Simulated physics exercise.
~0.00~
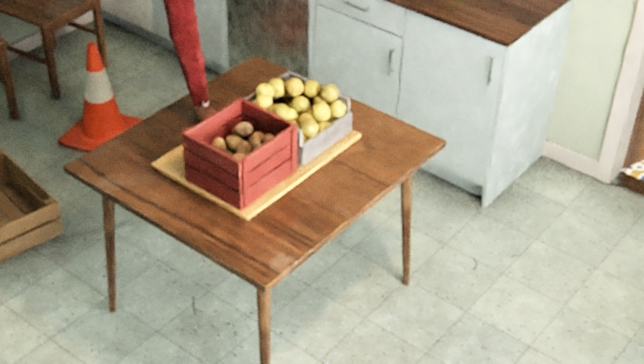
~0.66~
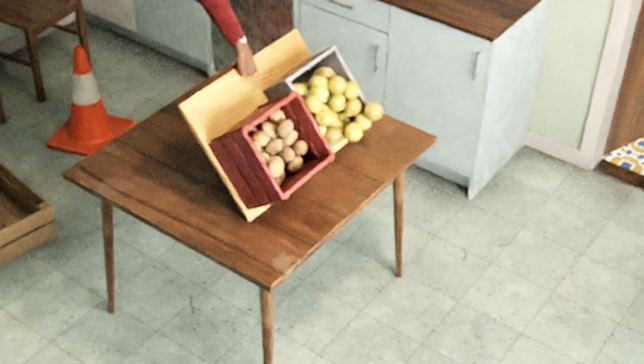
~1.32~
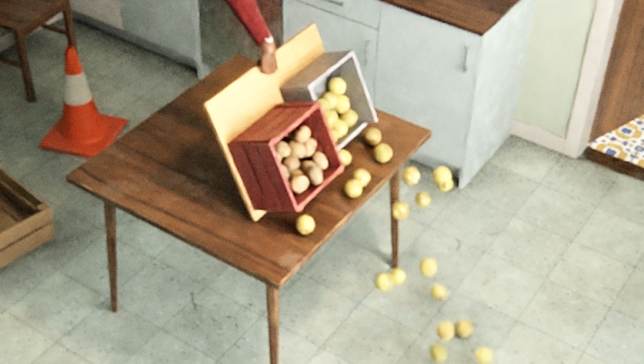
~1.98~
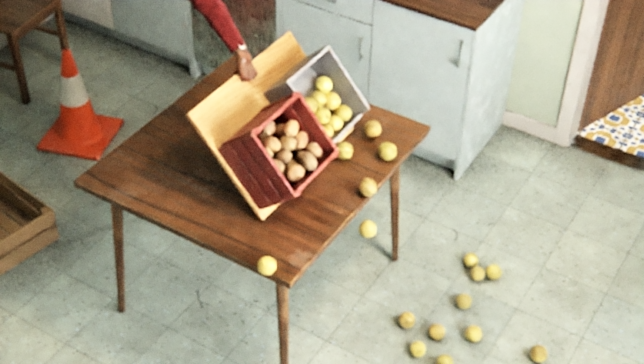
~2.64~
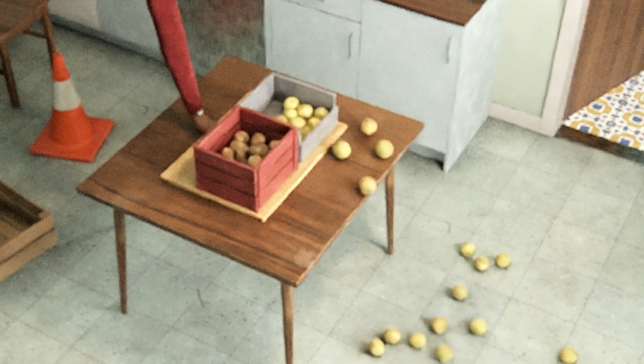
Yellow apples spilling from a grey tub onto the floor as a red-sleeved arm tilts and lowers a board, potatoes staying put.
